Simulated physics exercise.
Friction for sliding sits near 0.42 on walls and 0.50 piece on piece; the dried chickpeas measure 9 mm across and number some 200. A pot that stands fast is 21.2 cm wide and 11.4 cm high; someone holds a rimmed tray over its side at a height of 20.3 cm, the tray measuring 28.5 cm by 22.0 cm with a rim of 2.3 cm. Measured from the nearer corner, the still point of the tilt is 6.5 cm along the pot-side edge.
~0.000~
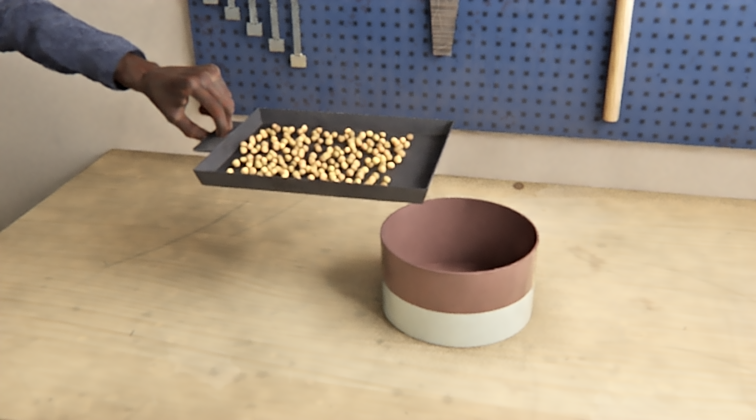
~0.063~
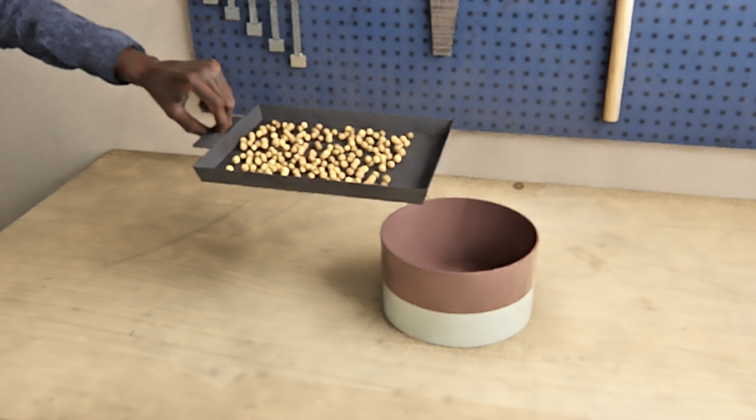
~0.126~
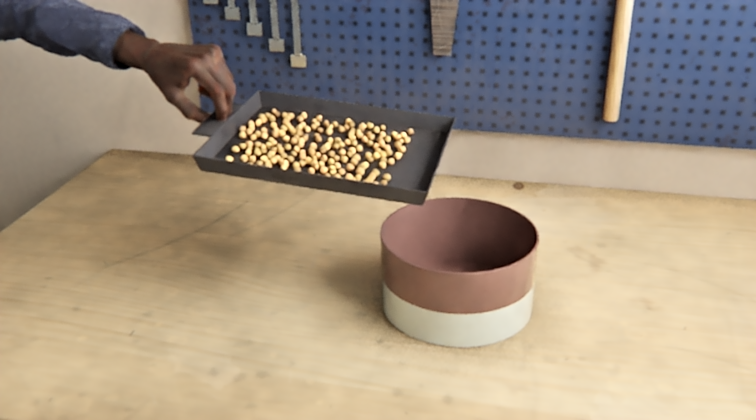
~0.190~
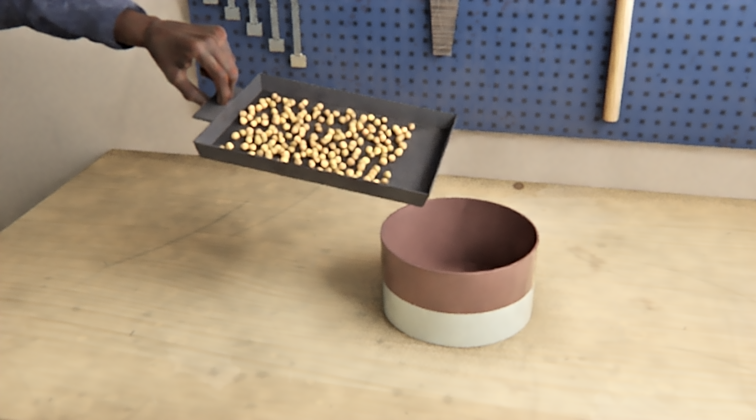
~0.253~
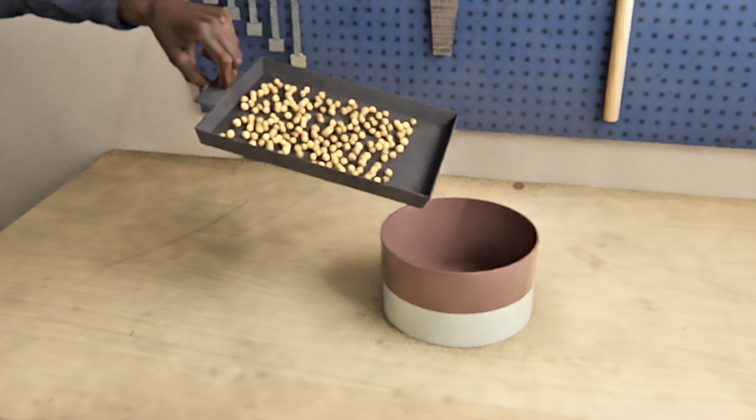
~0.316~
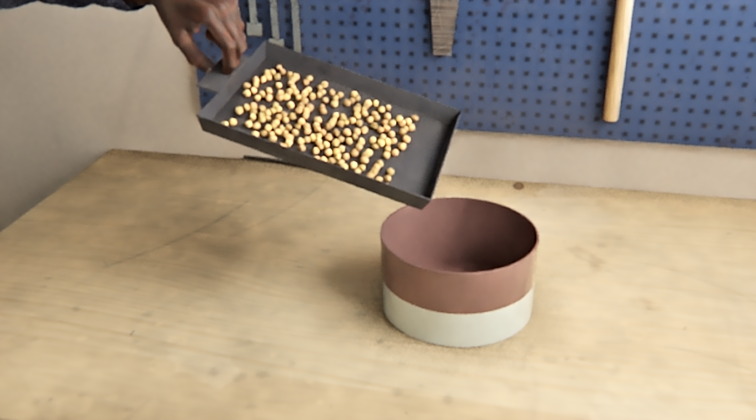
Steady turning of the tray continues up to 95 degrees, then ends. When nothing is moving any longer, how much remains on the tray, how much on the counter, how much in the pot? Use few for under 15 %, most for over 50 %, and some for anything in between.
Tray: Few, counter: Some, pot: Most.
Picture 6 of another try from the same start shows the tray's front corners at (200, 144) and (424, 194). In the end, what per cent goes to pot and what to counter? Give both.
Pot 45 % / counter 55 %.
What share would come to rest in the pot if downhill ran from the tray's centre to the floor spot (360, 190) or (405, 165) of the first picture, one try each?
I'd put it at roughly 25 per cent for the first tilt and roughly 90 per cent for the second.
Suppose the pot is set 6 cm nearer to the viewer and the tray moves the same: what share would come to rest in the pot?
Then close to 100 per cent.
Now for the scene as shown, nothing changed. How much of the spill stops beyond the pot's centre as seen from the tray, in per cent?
Near 70 in a hundred.
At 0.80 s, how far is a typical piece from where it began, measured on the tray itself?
By then it sits near 13 cm from where it began.
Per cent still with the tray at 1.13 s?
About 80%.
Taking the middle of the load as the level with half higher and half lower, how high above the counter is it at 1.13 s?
Around 22 cm up.
Then, at 0.80 s, tilt 55 degrees; the tray holds 100 %, the pot 0 %.
Then, at 1.13 s, tilt 80 degrees; the tray holds 80 %, the pot 15 %.
After 1.55 s, tilt 95 degrees; the tray holds 15 %, the pot 45 %.
At rest (2.5 s), tray 0 %, counter 30 %, pot 70 %.
